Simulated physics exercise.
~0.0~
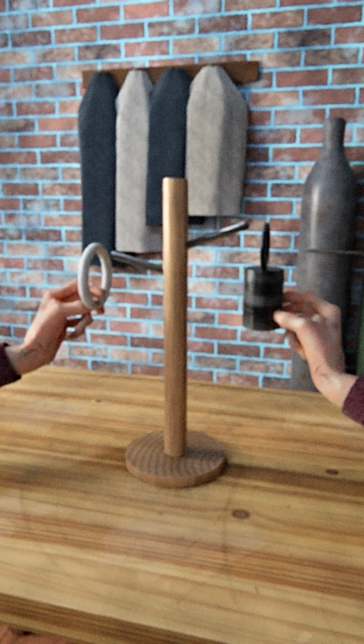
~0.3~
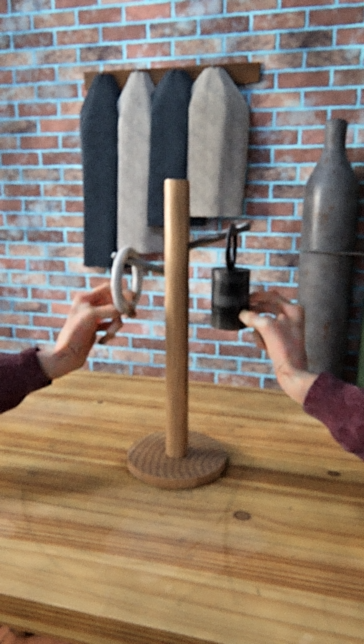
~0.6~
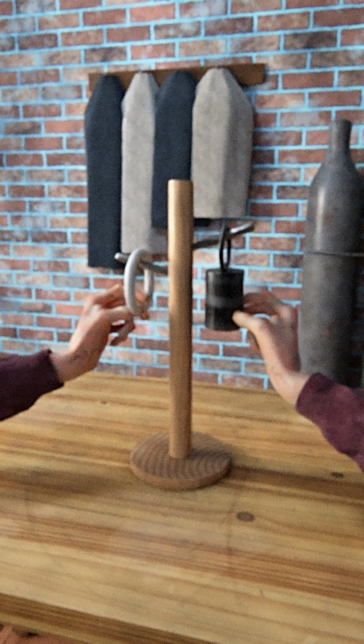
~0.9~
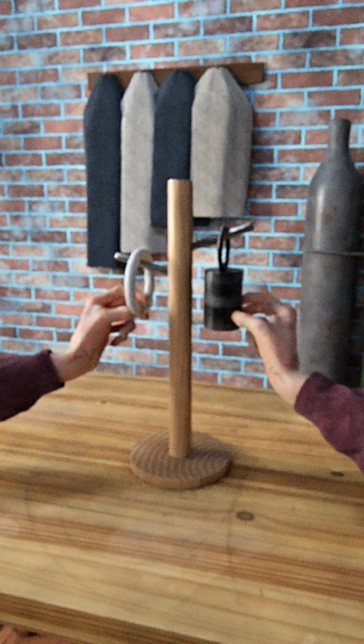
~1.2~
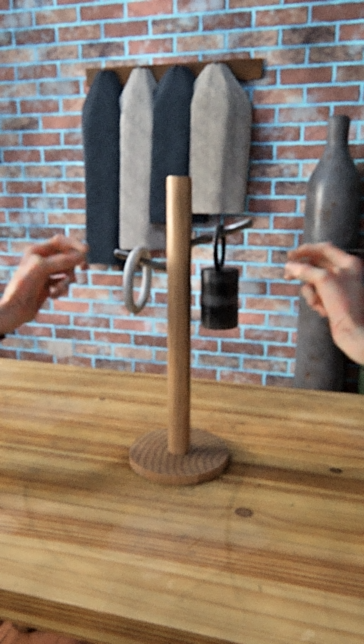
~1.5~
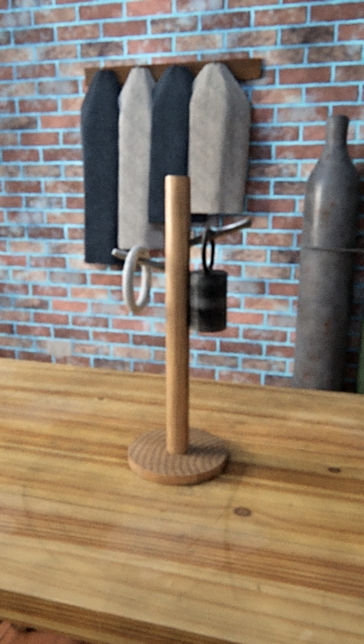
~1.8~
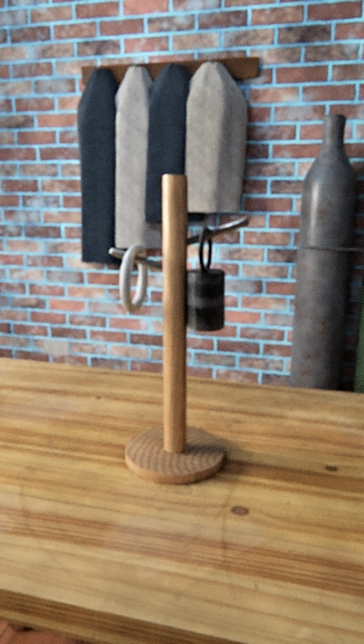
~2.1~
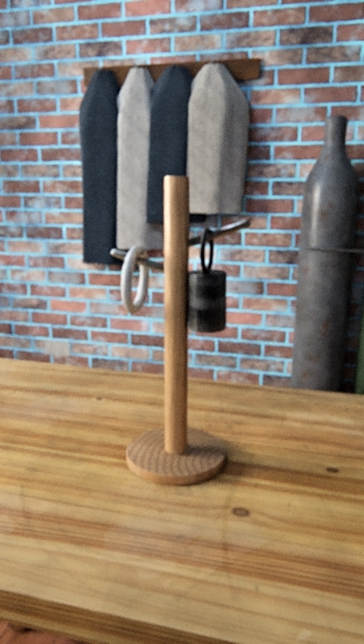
In a room with a brick wall, a slightly swaying camera looks across a wooden table at an upright wooden peg stand on a round base. Behind it, dark and pale grey pointed panels hang in a row, with a tall grey bottle shape at the right. Two hands in maroon sleeves bring in a white ring of tape from the left and a black lantern from the right, moving both inward to the stand's arms. The hands hold them there briefly, then let go and withdraw. The lantern shifts slightly left while the tape stays still, and both end up hanging at rest.
